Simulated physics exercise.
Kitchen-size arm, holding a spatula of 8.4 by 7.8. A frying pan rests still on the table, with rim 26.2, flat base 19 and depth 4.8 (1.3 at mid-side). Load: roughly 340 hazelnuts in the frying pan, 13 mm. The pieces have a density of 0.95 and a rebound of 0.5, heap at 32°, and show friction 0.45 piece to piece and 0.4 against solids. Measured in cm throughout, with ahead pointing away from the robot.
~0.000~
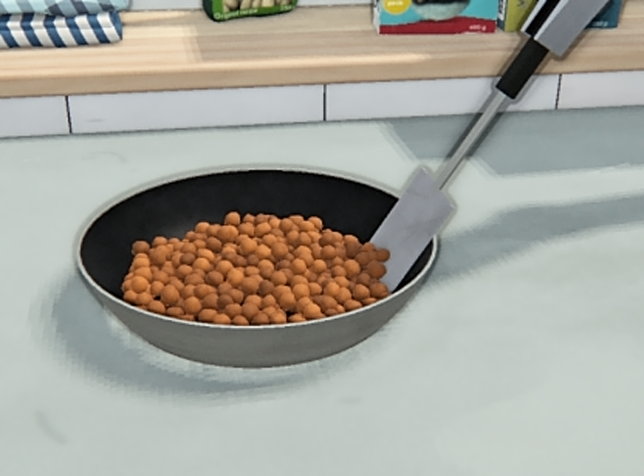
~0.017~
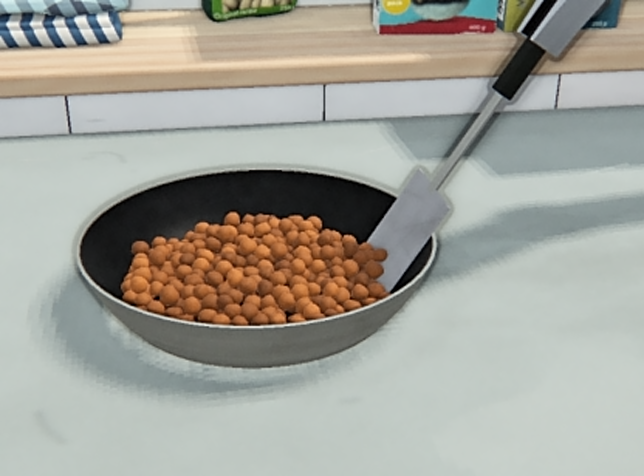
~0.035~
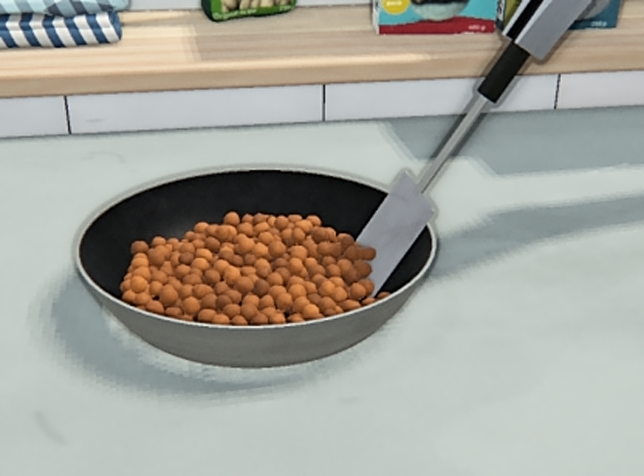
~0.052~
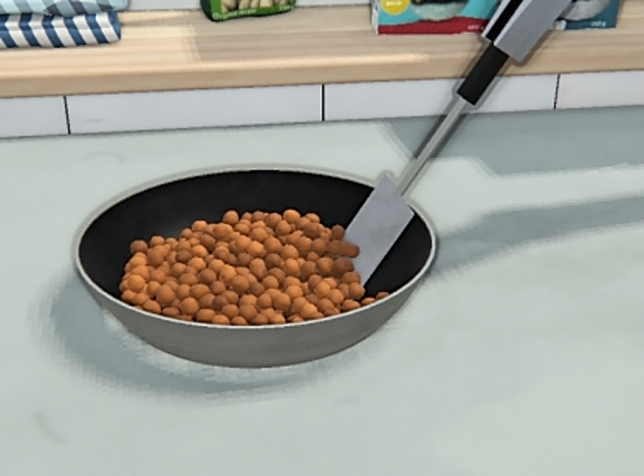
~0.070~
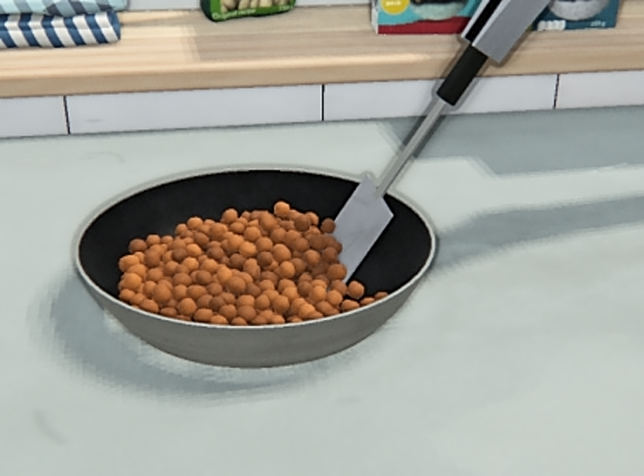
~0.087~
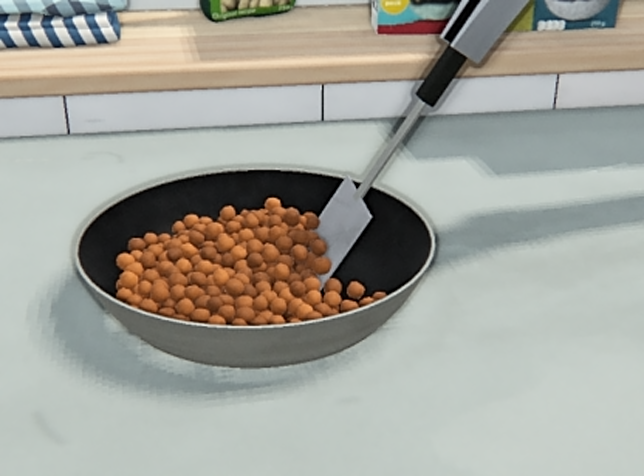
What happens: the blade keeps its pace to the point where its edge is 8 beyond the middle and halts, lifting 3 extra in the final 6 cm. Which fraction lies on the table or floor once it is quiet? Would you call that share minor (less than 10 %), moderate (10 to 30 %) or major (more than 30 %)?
I would call it moderate.
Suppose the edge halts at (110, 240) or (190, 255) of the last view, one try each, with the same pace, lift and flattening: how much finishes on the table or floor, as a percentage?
Try 1: Approx. 30 %; try 2: Approx. 5 %.
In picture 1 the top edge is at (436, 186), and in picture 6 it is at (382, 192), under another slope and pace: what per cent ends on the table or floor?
Around 5 per cent finishes on the table or floor.
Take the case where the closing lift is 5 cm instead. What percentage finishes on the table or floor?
15 %.
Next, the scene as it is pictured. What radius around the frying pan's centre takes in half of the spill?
Roughly 28 centimetres.
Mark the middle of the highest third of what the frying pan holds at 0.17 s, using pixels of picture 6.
Centre: Roughly (184, 248) in the last picture.
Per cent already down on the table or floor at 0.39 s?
It works out to about 10 in a hundred.
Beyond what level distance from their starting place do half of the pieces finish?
Near 4 cm, measured level.
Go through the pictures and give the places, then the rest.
In the first frame, the spatula top edge at (437, 187), sloping 57°; upper third of the load around (268, 266), from x 130 to 385, top at y 220; 336 in the frying pan.
In the second frame, the spatula top edge at (434, 187), sloping 57°; upper third of the load around (269, 266), from x 130 to 385, top at y 220.
In the third frame, the spatula top edge at (419, 190), sloping 57°; upper third of the load around (275, 261), from x 130 to 385, top at y 220.
In the fourth frame, the spatula top edge at (399, 192), sloping 57°; upper third of the load around (273, 260), from x 130 to 385, top at y 215.
In the fifth frame, the spatula top edge at (379, 194), sloping 57°; upper third of the load around (266, 260), from x 125 to 380, top at y 210.
In the sixth frame, the spatula top edge at (359, 195), sloping 57°; upper third of the load around (265, 261), from x 125 to 380, top at y 205; 336 in the frying pan.
After 0.13 s, sloping 57°, highest piece 6 above the table; 336 in the frying pan.
After 0.17 s, sloping 57°, highest piece 7 above the table; 336 in the frying pan.
After 0.39 s, sloping 57°, highest piece 12 above the table; 281 in the frying pan, 42 on the table or floor, 13 on the blade or in flight.
After 1.44 s, sloping 57°, highest piece 5 above the table; 280 in the frying pan, 56 on the table or floor.
In the end, 280 in the frying pan, 56 on the table or floor. That is 17 % on the table or floor.
